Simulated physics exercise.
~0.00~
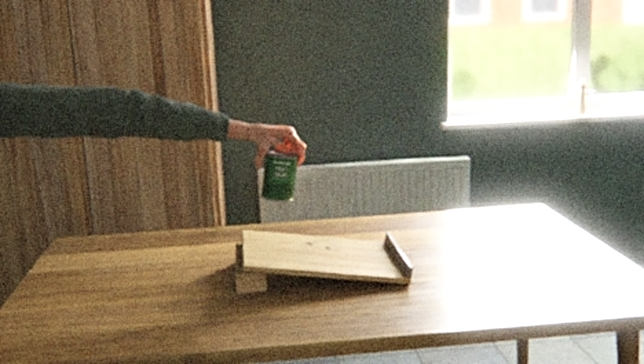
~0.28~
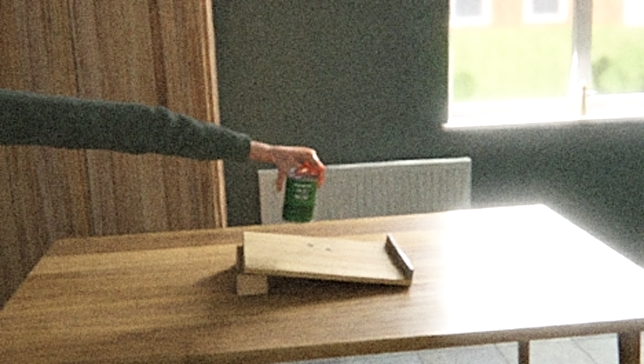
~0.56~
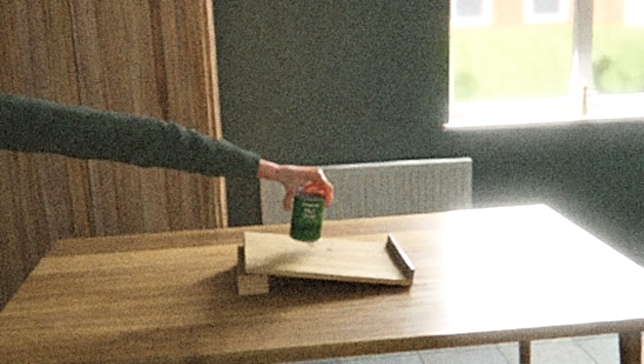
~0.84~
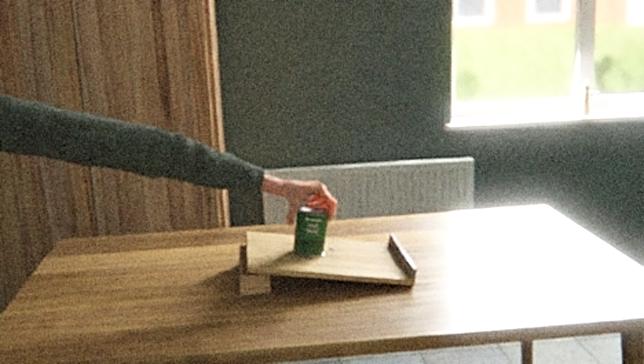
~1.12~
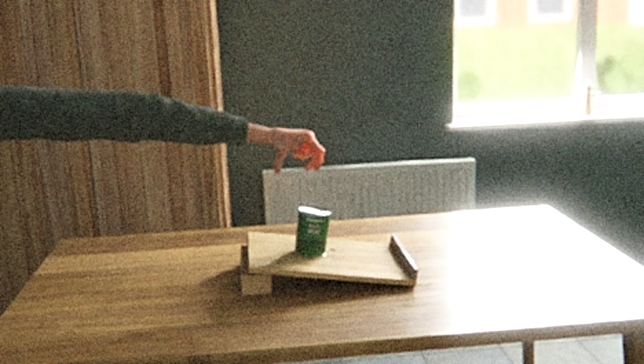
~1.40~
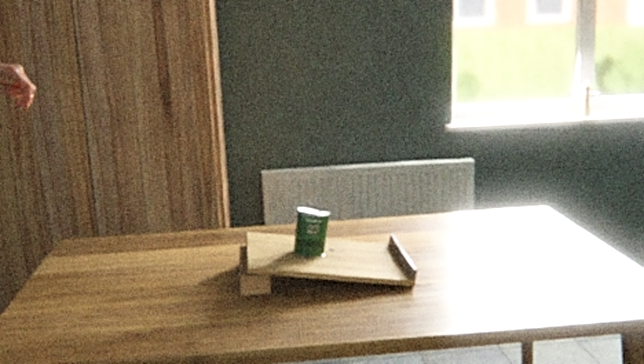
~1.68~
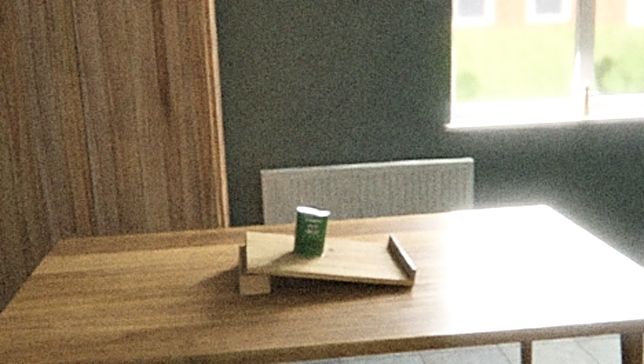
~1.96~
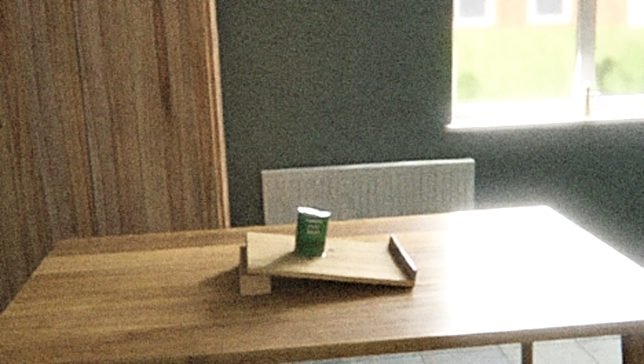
A hand sets a green tin on a sloping board and withdraws; the tin stays put.
